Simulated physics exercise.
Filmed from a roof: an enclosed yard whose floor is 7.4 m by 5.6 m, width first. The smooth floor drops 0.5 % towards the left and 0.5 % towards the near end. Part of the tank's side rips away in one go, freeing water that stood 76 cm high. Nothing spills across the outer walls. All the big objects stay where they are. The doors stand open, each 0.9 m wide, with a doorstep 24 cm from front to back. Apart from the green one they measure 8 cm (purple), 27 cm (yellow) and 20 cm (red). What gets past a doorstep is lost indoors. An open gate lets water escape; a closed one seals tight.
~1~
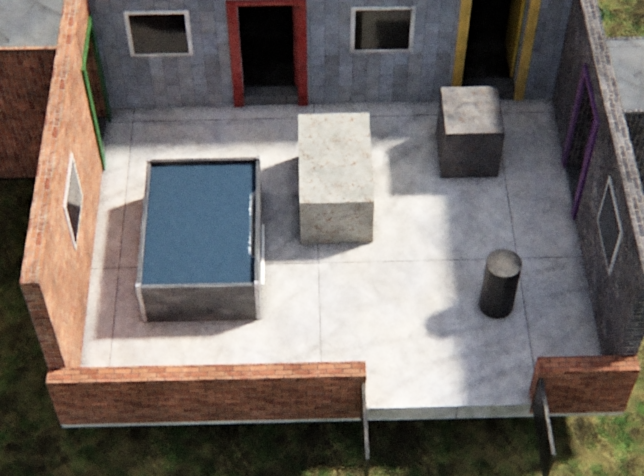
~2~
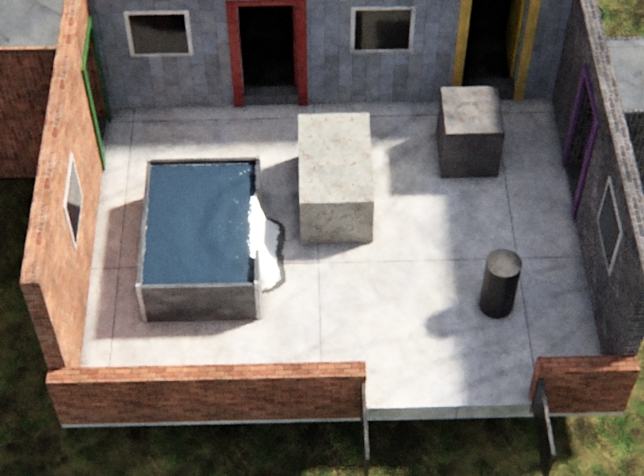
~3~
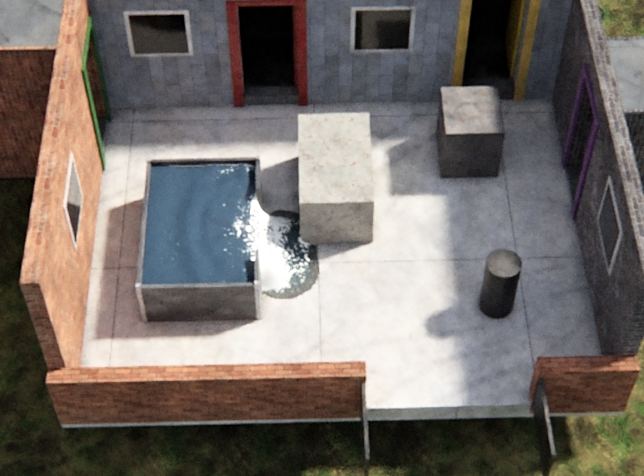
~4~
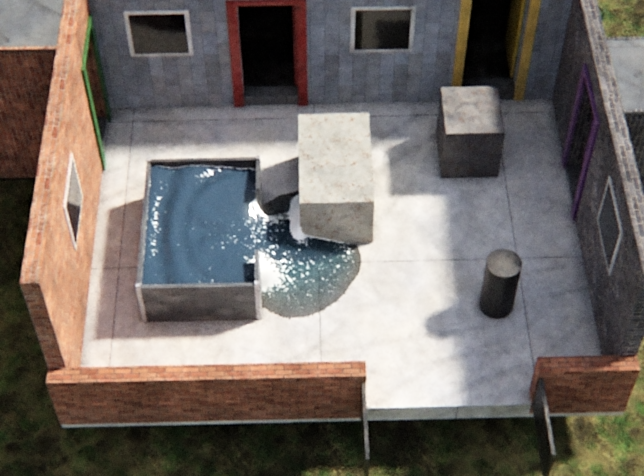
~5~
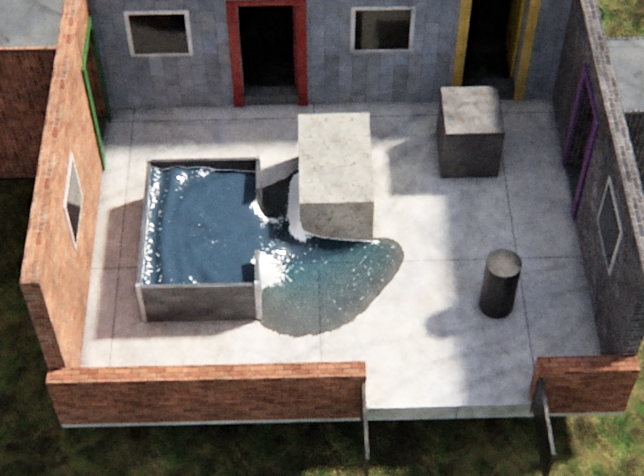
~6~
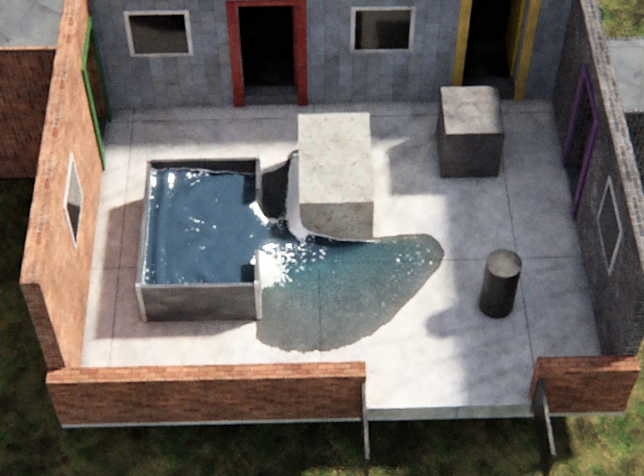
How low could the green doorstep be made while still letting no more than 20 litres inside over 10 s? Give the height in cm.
At least 10 cm or so.
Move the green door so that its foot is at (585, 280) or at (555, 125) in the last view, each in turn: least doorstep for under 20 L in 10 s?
About 17 and 7.0 cm.
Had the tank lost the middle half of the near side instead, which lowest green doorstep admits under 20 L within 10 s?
About 14.0 cm.
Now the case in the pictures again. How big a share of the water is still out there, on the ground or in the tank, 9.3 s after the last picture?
Roughly 68 in a hundred.
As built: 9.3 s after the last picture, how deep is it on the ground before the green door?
Some 5.5 cm.
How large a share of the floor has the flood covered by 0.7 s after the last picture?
Some 35 per cent of it.
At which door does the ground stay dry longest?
Last comes the yellow one.
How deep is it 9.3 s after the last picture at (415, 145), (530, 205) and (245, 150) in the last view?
In that order: 2, 5 and 6 cm.
Then, 0.7 s after the last picture water covers 35 % of the floor, deepest (52 cm) near (296, 241); it has not reached the green door.
Then, 2.3 s after the last picture water covers 60 % of the floor, deepest (32 cm) near (296, 241); 13 cm at the green door, 0 litres in over its 13 cm doorstep.
Then, 9.3 s after the last picture water covers 100 % of the floor, deepest (9 cm) near (78, 400); 5 cm at the green door, 6 litres in over its 13 cm doorstep.
At the green door as built, the water peaked near 15 cm, 2.5 s after the last picture.
With a doorstep of 8 cm, 42 litres would have come in within the 10 s; with 11 cm, 14 litres. So under 20 litres takes about 10 cm.
